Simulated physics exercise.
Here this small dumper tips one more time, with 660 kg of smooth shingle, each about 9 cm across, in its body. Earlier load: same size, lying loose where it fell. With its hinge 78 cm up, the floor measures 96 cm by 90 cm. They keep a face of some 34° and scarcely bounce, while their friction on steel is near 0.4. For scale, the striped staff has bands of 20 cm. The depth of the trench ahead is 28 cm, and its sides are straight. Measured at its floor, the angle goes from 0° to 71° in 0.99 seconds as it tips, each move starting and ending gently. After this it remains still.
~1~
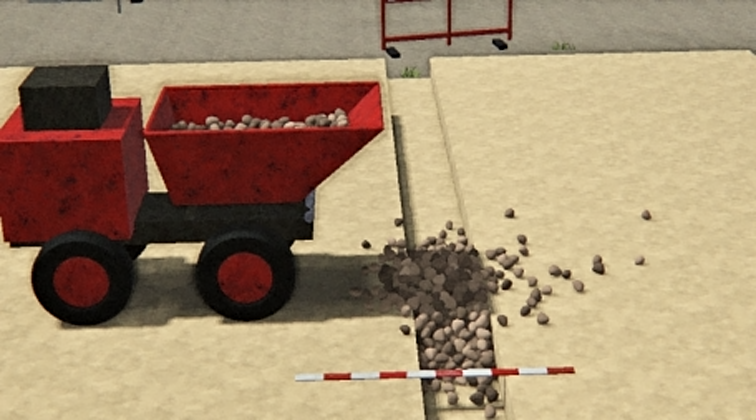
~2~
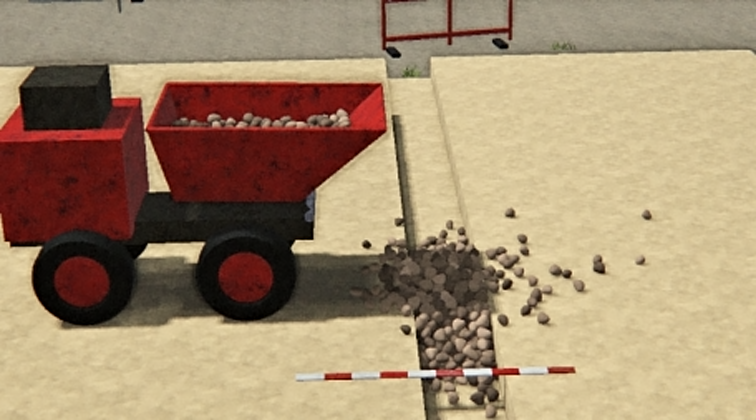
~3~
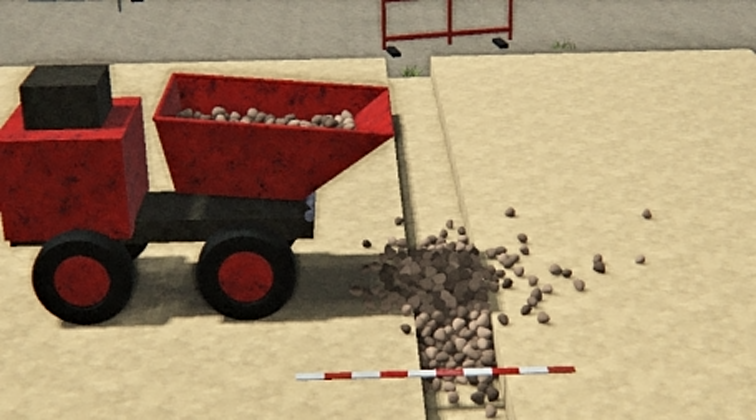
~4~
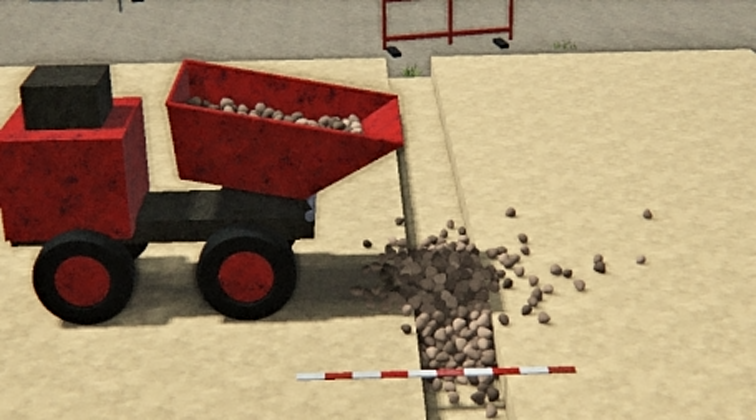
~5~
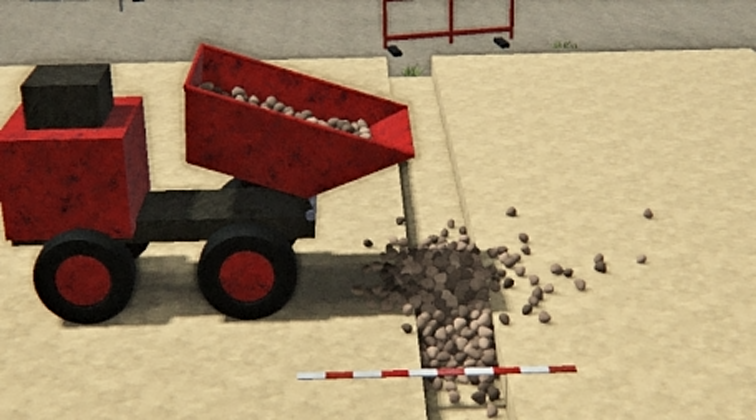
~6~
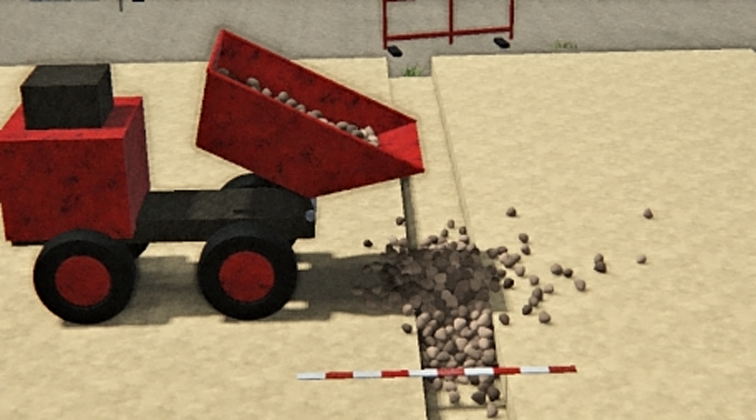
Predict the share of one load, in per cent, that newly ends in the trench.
My estimate is 24 per cent.
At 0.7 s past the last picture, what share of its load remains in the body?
90 %.
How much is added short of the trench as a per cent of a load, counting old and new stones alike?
Approximately 0 parts per hundred.
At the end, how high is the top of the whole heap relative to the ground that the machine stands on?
The top ends about 30 cm above the ground.
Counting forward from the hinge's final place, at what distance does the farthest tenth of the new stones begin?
Ahead of it by roughly 260 cm.
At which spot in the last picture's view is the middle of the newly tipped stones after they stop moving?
Roughly at pixel (525, 273).
Then, 0.3 s after the last picture the floor is at 60°; in per cent of one load, 100 in the body, 7 short of the trench, 88 in the trench, 5 past the trench; the foremost stones are at (594, 263).
Then, 0.7 s after the last picture the floor is at 71°; in per cent of one load, 90 in the body, 7 short of the trench, 97 in the trench, 5 past the trench; the foremost stones are at (594, 263).
Then, 1.0 s after the last picture the floor is at 71°; in per cent of one load, 29 in the body, 7 short of the trench, 114 in the trench, 49 past the trench; the foremost stones are at (601, 257).
Then, 3.9 s after the last picture the floor is at 71°; in per cent of one load, 0 in the body, 7 short of the trench, 112 in the trench, 81 past the trench; the foremost stones are past the picture's edge. Net gain in the trench, 24.
